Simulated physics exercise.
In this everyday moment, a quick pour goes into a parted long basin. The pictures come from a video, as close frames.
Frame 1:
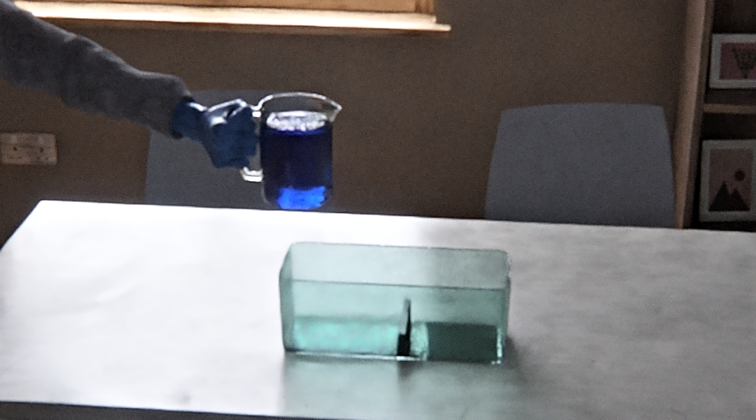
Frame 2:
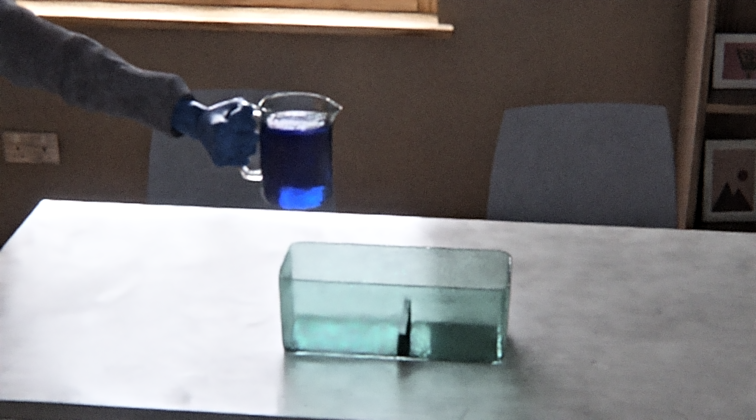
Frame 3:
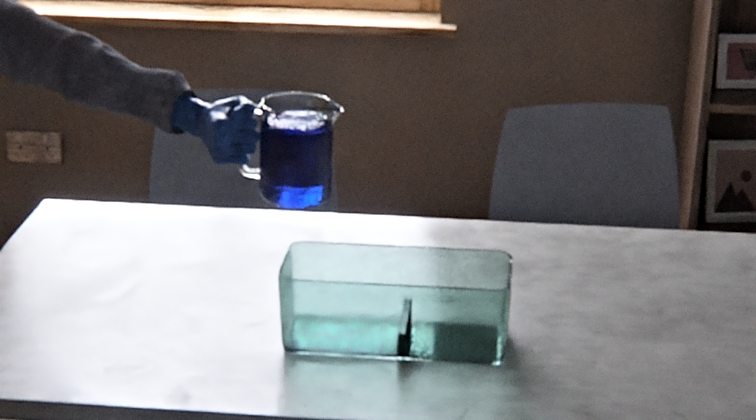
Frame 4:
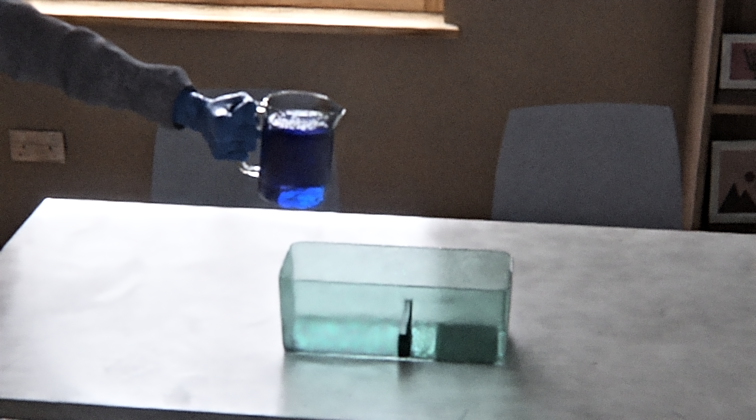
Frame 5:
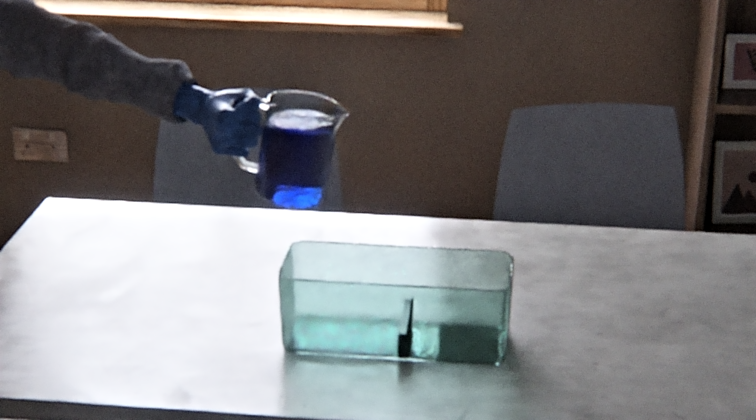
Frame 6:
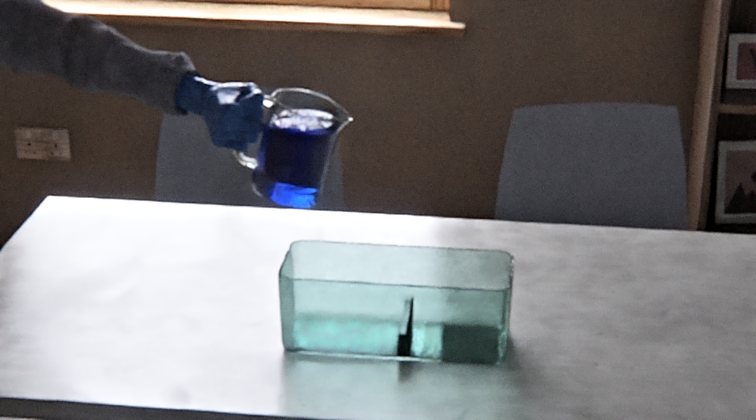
A blue-gloved hand held a glass jug of blue liquid above a long, divided clear basin on a table, then slowly tilted the jug a little to the right.
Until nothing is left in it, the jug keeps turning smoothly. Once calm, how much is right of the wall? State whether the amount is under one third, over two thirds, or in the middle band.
The amount is in the middle band.
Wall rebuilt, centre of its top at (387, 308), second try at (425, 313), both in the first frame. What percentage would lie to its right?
The first placement leaves close to 80 per cent, the second close to 5 per cent.
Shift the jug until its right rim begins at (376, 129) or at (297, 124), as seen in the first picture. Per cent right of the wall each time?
Close to 85 in a hundred, and close to 10 in a hundred.
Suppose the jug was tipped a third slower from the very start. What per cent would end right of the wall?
Roughly 55 %.
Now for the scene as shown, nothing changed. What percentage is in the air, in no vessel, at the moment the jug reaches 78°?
I'd say some 15 per cent.
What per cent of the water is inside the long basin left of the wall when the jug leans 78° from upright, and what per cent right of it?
Left side around 0 per cent; right side around 0 per cent.
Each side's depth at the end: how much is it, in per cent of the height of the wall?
Left side 50 percent, right side 60 percent.
A moment on, the jug is tipped on its side and 83 per cent is still to pour, 1 is left of the wall and 1 right of it.
Next, the jug is tipped right over and 26 per cent is still to pour, 16 is left of the wall and 32 right of it.
Then the jug is tipped right over and 1 per cent is still to pour, 49 is left of the wall and 46 right of it.
Later the jug is tipped right over and 0 per cent is still to pour, 52 is left of the wall and 46 right of it.
In the end 52 per cent lies left of the wall, 46 right of it and 2 outside.
